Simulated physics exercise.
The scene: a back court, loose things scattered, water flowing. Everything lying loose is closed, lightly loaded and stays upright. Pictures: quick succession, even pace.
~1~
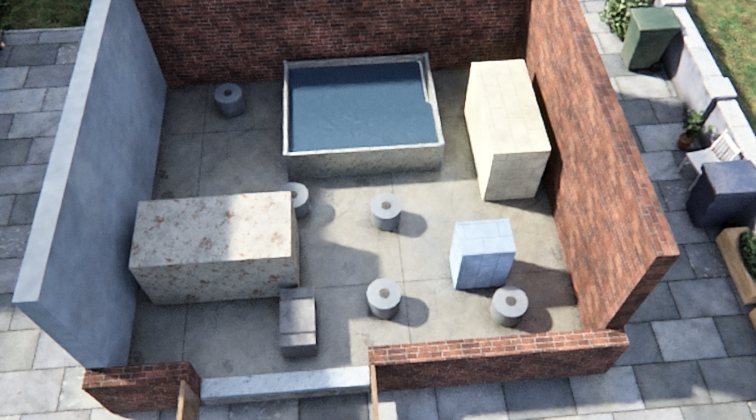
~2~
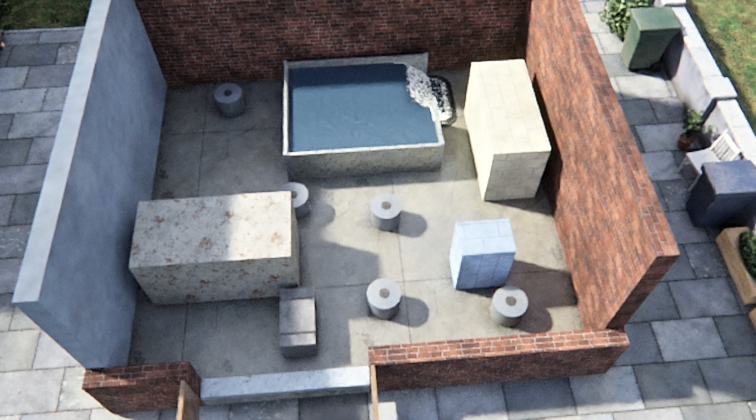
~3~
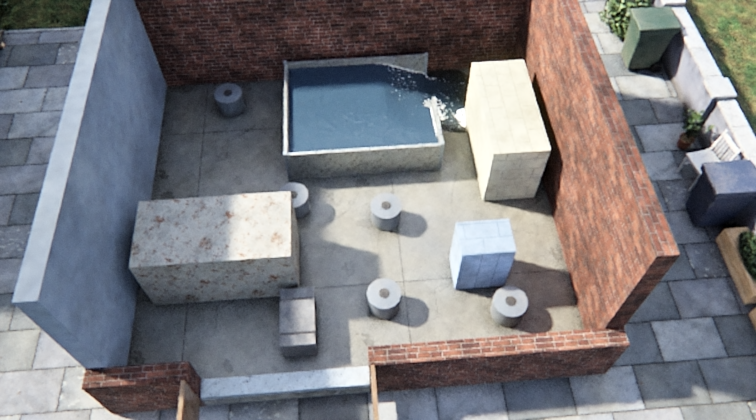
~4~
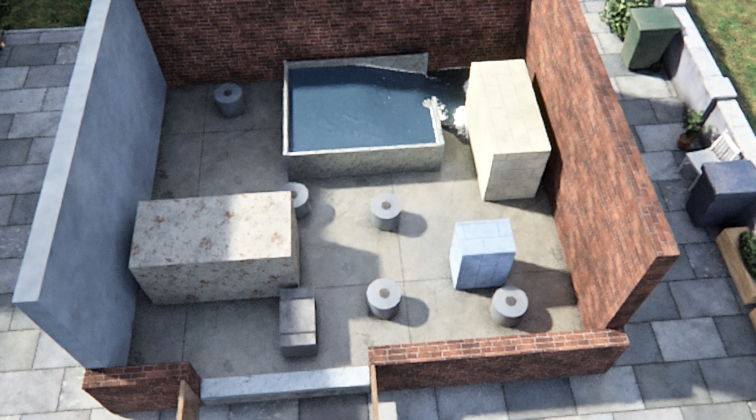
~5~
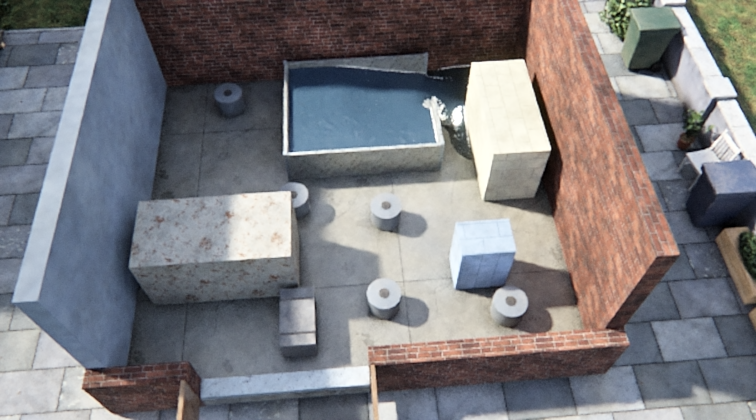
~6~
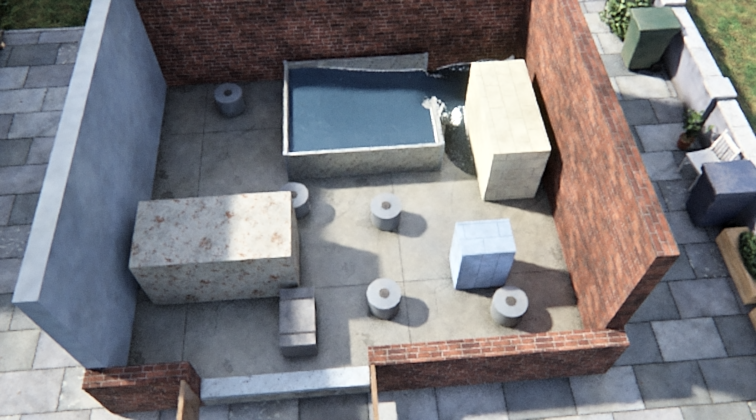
Water breaks out in a foaming surge at the right side of a raised pool, then pours into the gap beside a pale block, while the surface in the pool tilts and the scattered blocks and round pieces show no clear movement.
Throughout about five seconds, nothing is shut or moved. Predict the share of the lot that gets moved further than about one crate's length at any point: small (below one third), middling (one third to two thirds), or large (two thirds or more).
The share is small, below one third.
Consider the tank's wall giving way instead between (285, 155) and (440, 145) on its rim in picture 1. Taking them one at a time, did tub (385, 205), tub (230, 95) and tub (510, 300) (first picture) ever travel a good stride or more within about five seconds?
Here's my take, in sequence: Dislodged that far, fails to go that far, and dislodged that far.
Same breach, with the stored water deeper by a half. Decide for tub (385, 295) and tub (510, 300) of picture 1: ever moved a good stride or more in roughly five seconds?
Taking them in order, went the full length and then went the full length.
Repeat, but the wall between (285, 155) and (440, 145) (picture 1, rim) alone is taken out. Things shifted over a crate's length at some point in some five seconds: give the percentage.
Estimate: Close to 70 per cent.
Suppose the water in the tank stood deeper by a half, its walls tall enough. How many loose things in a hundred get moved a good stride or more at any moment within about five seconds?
Around 40 in a hundred.
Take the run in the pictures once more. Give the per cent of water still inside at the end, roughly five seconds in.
Something like 100 per cent, give or take.
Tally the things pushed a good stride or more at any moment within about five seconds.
I make it 0.
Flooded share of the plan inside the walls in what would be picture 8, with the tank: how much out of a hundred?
Roughly 20 per cent.
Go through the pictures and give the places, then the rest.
In the first picture, a tub is out of sight; a tub at (386, 205) rests on the ground; 0 of 7 have shifted.
In the second picture, a tub is out of sight; a tub at (386, 205) rests on the ground; 0 of 7 have shifted.
In the third picture, a tub is out of sight; a tub at (386, 205), on the bottom; 0 of 7 have shifted.
In the fourth picture, a tub is out of sight; a tub at (386, 205), on the bottom; 1 of 7 have shifted.
In the fifth picture, a tub is out of sight; a tub at (386, 205) rests on the ground; 1 of 7 have shifted.
In the sixth picture, a tub is out of sight; a tub at (386, 205) rests on the ground; 1 of 7 have shifted.
A moment on, 0 of 7 are well off their spots; 1 afloat.
Next, 0 of 7 are well off their spots; 1 afloat.
Later, 0 of 7 are well off their spots; 1 afloat.
In the end, 0 of 7 are well off their spots, and 0 have been at some point; 1 afloat.
